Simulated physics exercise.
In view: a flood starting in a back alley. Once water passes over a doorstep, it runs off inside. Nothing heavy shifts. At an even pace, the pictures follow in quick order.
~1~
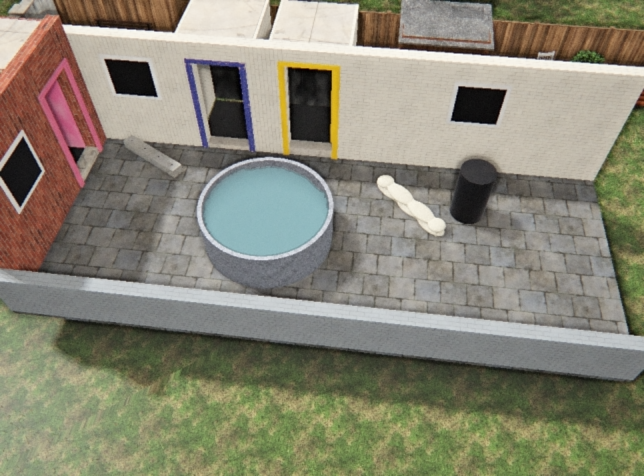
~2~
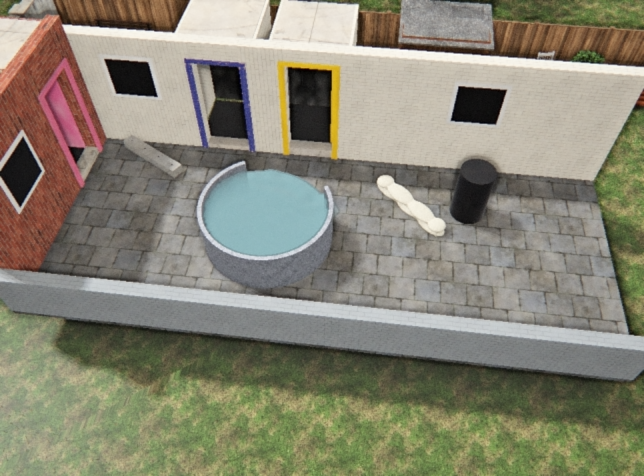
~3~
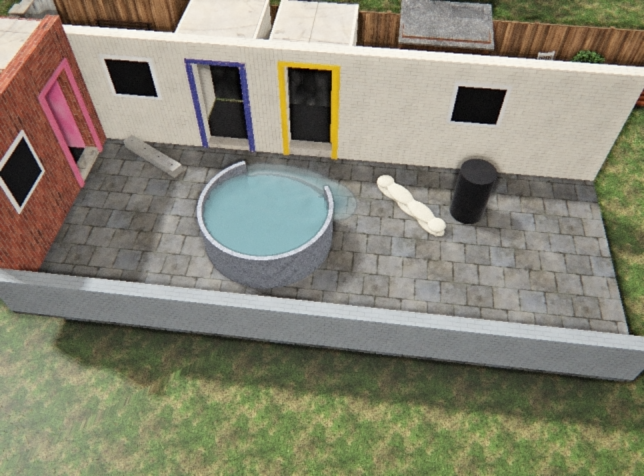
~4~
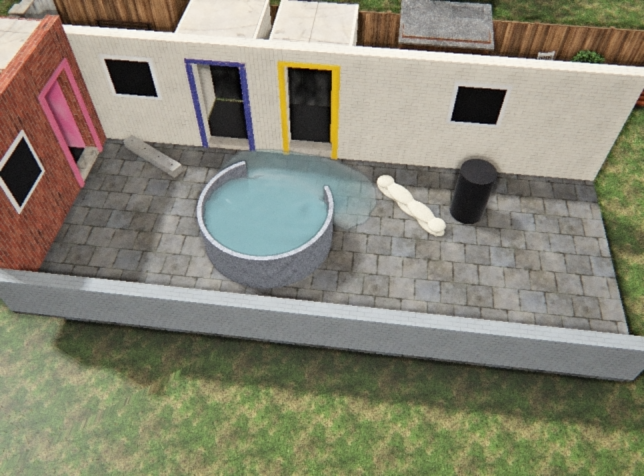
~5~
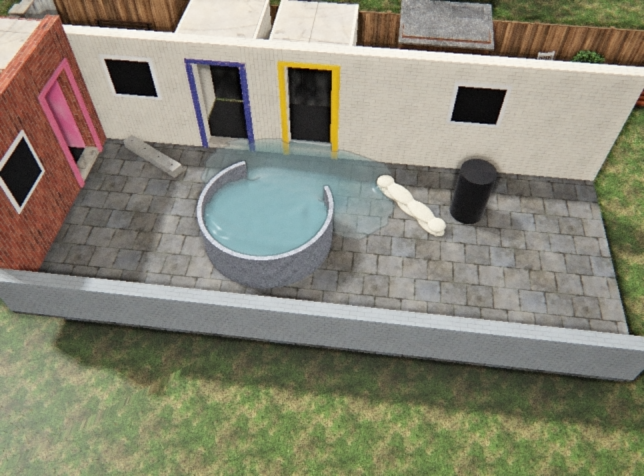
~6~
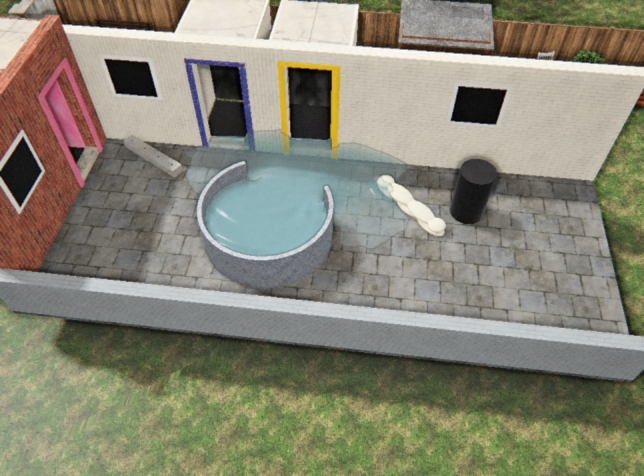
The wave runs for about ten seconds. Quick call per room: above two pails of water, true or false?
Pink door: False; yellow door: True; blue door: True.
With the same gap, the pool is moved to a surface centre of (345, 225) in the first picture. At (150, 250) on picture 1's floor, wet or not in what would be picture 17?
Result at that place: Not reached.
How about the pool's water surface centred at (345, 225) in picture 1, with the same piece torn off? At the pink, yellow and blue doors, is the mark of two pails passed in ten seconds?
Lab note - pink door never reaches it; yellow door crosses the line; blue door never reaches it.
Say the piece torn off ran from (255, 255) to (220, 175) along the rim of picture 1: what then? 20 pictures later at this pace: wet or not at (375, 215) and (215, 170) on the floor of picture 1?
Respectively: Parched and drenched.
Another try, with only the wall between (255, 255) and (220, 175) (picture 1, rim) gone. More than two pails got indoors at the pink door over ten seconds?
Result for the pink door: It ends up above.
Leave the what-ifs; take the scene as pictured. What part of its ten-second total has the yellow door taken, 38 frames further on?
Around 100 in a hundred.
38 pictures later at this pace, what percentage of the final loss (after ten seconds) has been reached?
Roughly 75 percent.
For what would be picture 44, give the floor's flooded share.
That comes to about 90 per cent.
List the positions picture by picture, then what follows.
The first picture shows still water in the pool at (266, 208).
In the second picture, water pours out on the pool's far side and has run to (335, 214).
In the third picture, the front is at a hidden place, out from the gap on the pool's far side.
In the fourth picture, the front is at (236, 158), out from the gap on the pool's far side.
In the fifth picture, water pours out on the pool's far side and has run to (222, 149).
In the sixth picture, water pours out on the pool's far side and has run to (408, 165).
A moment on, water covers 20 % of the floor; the pink door not reached, the yellow door far over two buckets in, the blue door over two buckets in.
Next, water covers 40 % of the floor; the pink door not reached, the yellow door far over two buckets in, the blue door over two buckets in.
Then, water covers 75 % of the floor; the pink door wet at the sill, nothing in, the yellow door far over two buckets in, the blue door over two buckets in.
Later, water covers 90 % of the floor; the pink door wet at the sill, nothing in, the yellow door far over two buckets in, the blue door over two buckets in.
In the end, water covers 95 % of the floor; the pink door wet at the sill, nothing in, the yellow door far over two buckets in, the blue door over two buckets in.
